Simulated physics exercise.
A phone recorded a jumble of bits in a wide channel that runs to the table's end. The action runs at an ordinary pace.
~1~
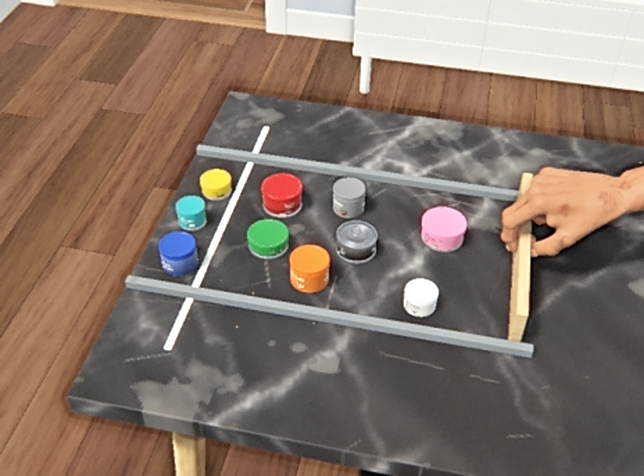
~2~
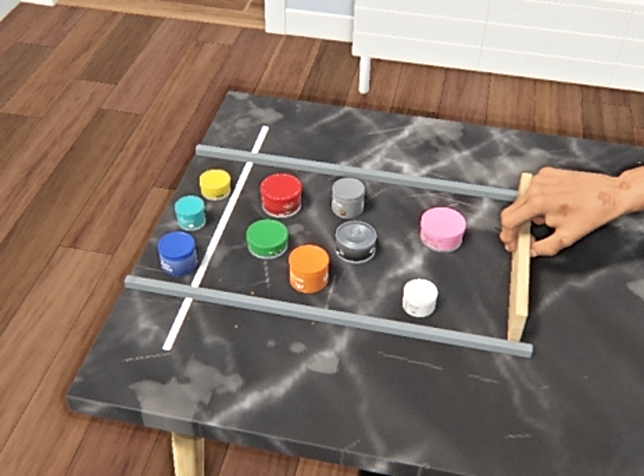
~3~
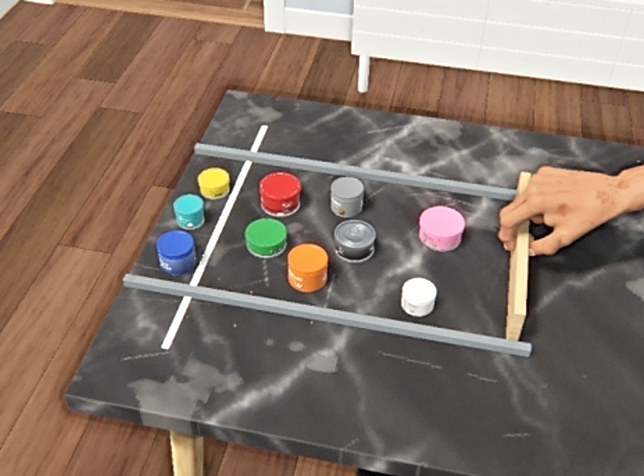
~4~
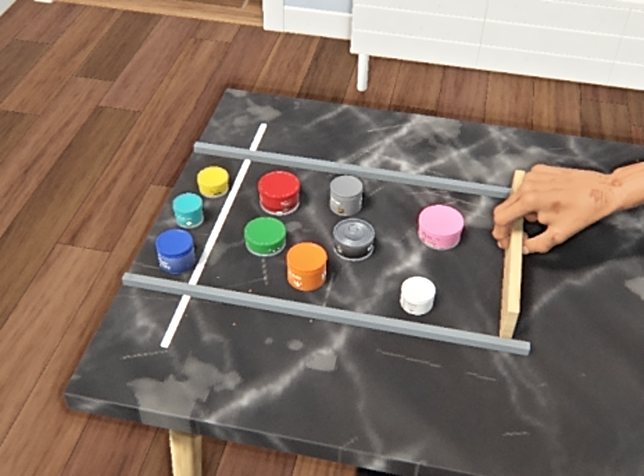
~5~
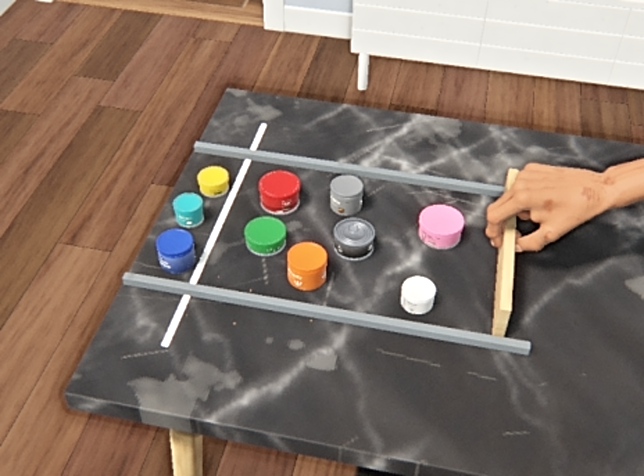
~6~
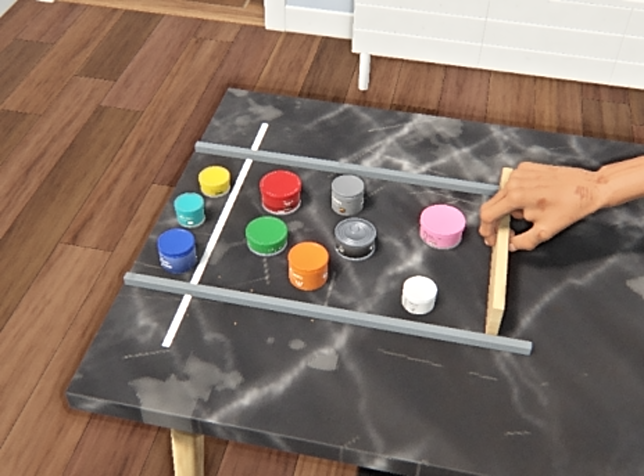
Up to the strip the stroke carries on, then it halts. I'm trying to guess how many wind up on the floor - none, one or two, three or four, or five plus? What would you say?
Honestly, the push sends one or two of them over the end.
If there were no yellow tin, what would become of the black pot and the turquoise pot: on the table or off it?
Well, the black pot is still there while the turquoise pot goes off the edge.
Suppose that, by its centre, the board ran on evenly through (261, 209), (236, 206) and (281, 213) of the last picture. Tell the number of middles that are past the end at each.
In order: 0, 2, 0.
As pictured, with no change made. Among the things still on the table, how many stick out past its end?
That'd be 2.
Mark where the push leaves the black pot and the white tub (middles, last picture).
The black pot ends at (201, 217) and the white tub at (182, 268).
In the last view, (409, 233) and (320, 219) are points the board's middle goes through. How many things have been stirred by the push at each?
The count is 2 at the first point and 7 at the second.
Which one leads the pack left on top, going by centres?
It is the green tin.
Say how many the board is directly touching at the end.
My count gives 5.
Early on, none off yet; turquoise pot at rest near (190, 211); blue tub at rest near (178, 251); yellow tin at rest near (215, 182).
A while later, none off yet; turquoise pot travelled a little near (176, 207); blue tub at rest near (178, 251); yellow tin travelled about its own width near (190, 175).
Finally, the number that fall off is one or two; lost, yellow tin and turquoise pot.
